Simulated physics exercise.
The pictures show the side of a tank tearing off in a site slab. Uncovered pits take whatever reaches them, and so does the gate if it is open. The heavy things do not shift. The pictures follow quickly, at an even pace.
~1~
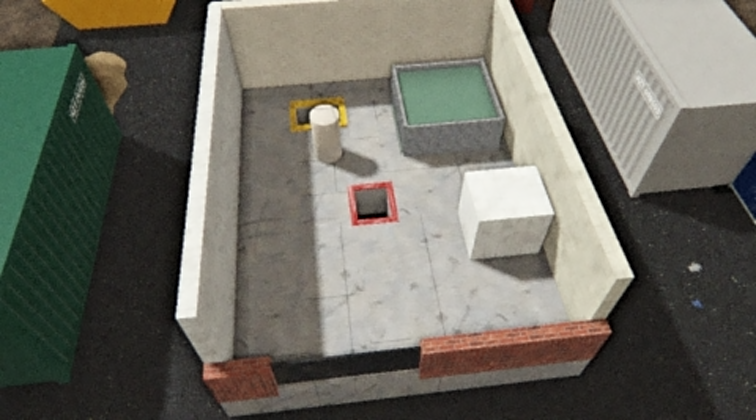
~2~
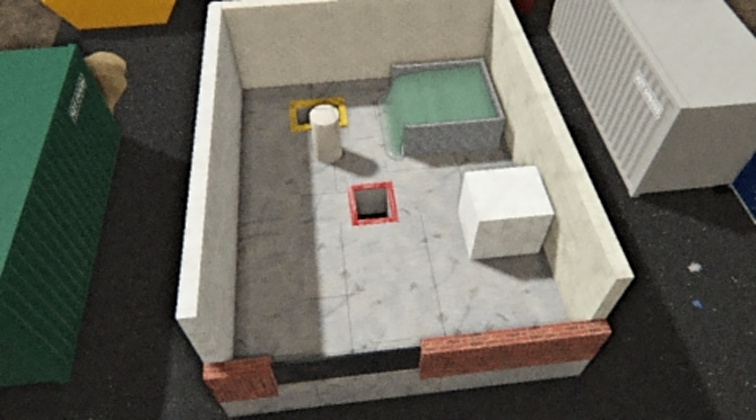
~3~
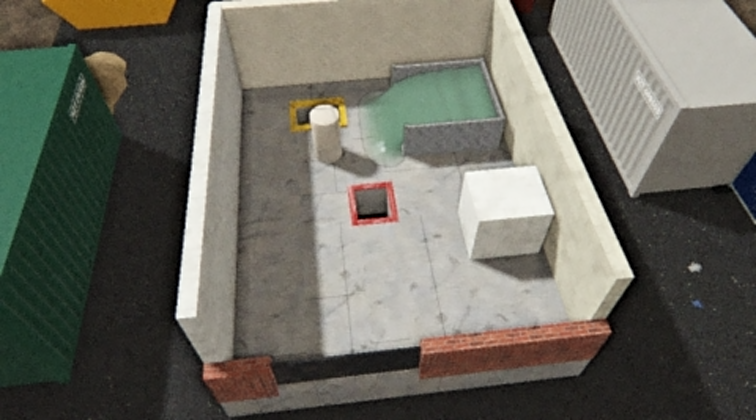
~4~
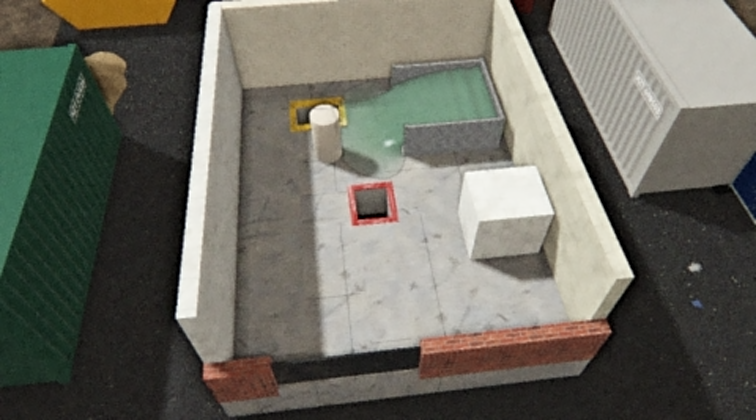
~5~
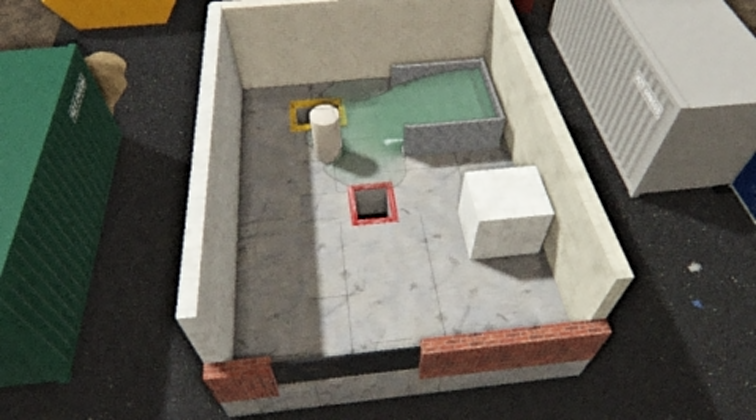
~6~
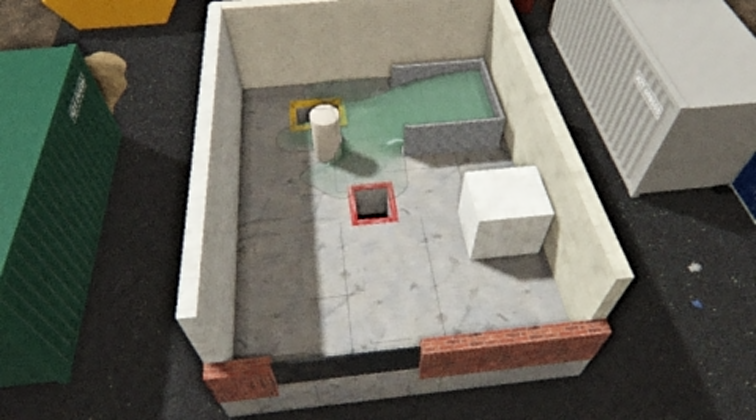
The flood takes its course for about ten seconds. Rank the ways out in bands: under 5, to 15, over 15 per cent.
In the end: The gate takes not even 5 %; the yellow pit takes above 15 %; the red pit takes between 5 and 15 %.
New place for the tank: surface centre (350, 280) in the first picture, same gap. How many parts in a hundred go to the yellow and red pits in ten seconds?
Parts in a hundred: Yellow 14, red 2.
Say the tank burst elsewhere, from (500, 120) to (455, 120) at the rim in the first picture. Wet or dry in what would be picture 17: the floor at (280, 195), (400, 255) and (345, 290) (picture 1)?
One after the other: Not flooded, covered, awash.
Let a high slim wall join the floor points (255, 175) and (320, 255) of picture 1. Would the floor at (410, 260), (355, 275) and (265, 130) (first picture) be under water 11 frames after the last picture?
One after the other: Not flooded, flooded, flooded.
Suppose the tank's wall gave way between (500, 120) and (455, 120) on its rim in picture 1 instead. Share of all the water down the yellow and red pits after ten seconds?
In per cent: Yellow 0, red 25.
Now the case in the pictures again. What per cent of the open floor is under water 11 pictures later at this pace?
I make it 45 per cent.
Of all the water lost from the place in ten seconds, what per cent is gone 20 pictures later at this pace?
Some 75 per cent.
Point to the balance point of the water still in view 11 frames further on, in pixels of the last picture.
Roughly at (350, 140).
A moment on, water covers 30 % of the floor; the gate 0 %, the yellow pit 9 %, the red pit 1 %.
Next, water covers 45 % of the floor; the gate 0 %, the yellow pit 18 %, the red pit 2 %.
Then, water covers 55 % of the floor; the gate 0 %, the yellow pit 25 %, the red pit 4 %.
Later, water covers 80 % of the floor; the gate 0 %, the yellow pit 30 %, the red pit 7 %.
In the end, water covers 90 % of the floor; the gate 0 %, the yellow pit 30 %, the red pit 10 %.
